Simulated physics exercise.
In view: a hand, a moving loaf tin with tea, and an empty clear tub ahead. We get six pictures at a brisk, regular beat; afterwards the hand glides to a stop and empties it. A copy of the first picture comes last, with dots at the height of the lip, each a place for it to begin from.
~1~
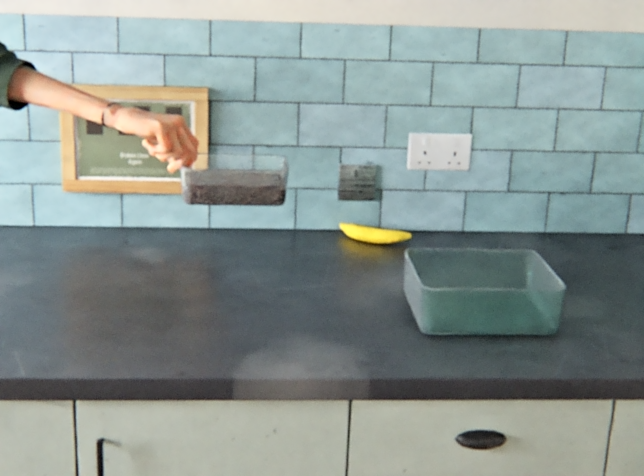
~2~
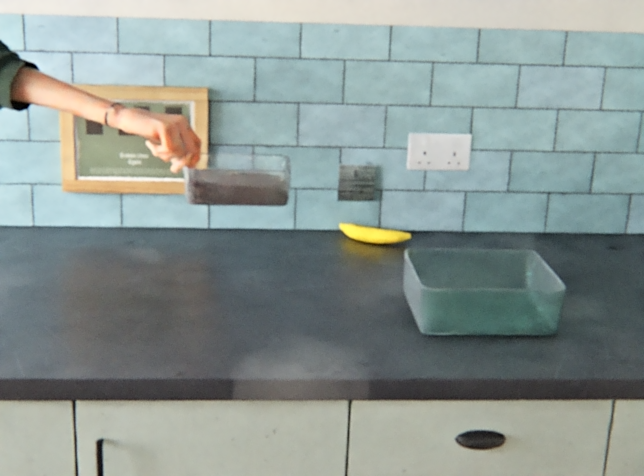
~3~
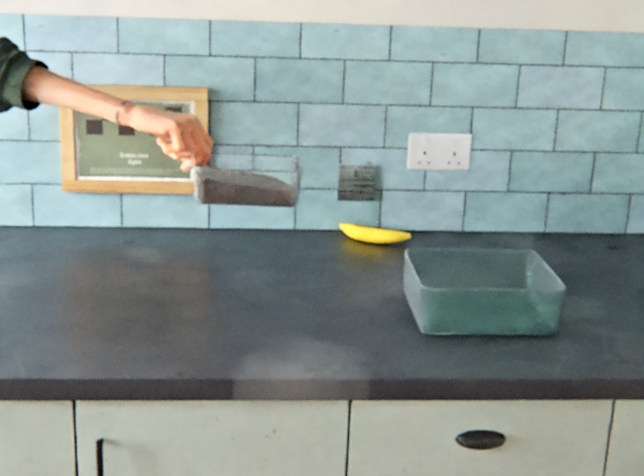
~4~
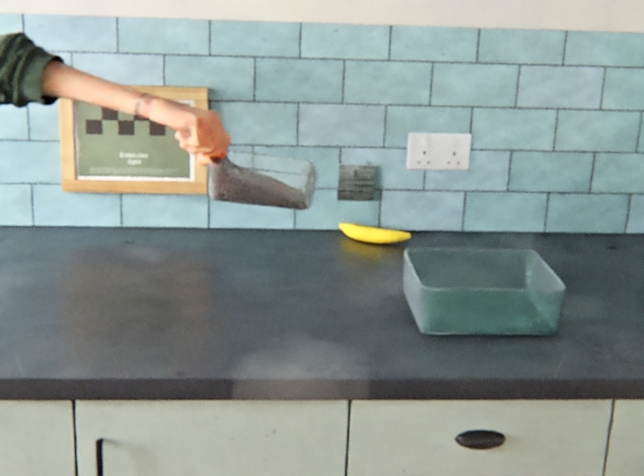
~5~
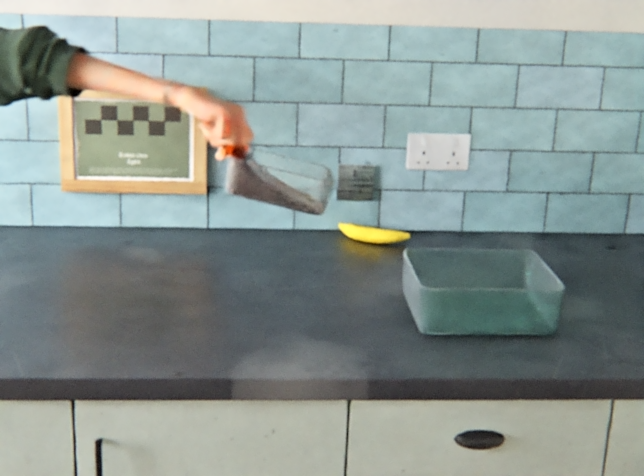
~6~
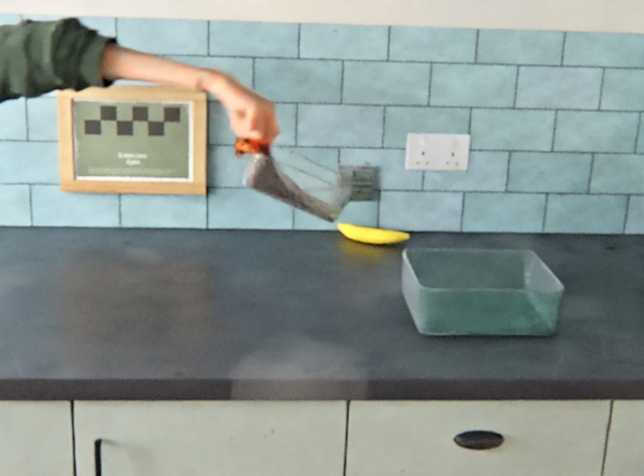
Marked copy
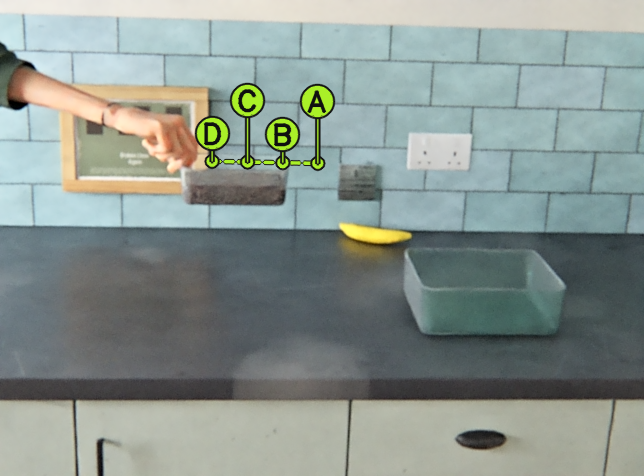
A small container of something dark, held by a hand, moved a little to the right above the counter, then tilted right end down while the banana and empty clear tub stayed put.
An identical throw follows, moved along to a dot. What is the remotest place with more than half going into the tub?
I would pick place A.
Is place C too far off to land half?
Yes, that goes wrong.
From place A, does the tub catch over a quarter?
Yes, clearly.
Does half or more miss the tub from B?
Yes, it does.
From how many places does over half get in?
One.
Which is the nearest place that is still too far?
Here it is place B.
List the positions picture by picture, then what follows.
The first picture shows upright, lip at (286, 162); tub from (419, 332) to (558, 333); nothing has left yet.
The second picture shows upright, lip at (289, 163); nothing has left yet.
The third picture shows upright, lip at (299, 164); nothing has left yet.
The fourth picture shows tipped about 6°, lip at (314, 168); tea is over the rim, down to (222, 157).
The fifth picture shows tipped about 13°, lip at (332, 175); tea is over the rim, down to (246, 154).
The sixth picture shows tipped about 23°, lip at (349, 184); tea is over the rim, down to (239, 152).
On the marked copy, A at (317, 163); B at (282, 162); C at (247, 162); D at (212, 161).
Choosing A, about 65 % lands in the tub, 24 % falls short and 11 % goes beside or beyond.
Choosing B, about 25 % lands in the tub, 73 % falls short.
Choosing C, about 8 % lands in the tub, 91 % falls short.
Choosing D, about 0 % lands in the tub, 99 % falls short.
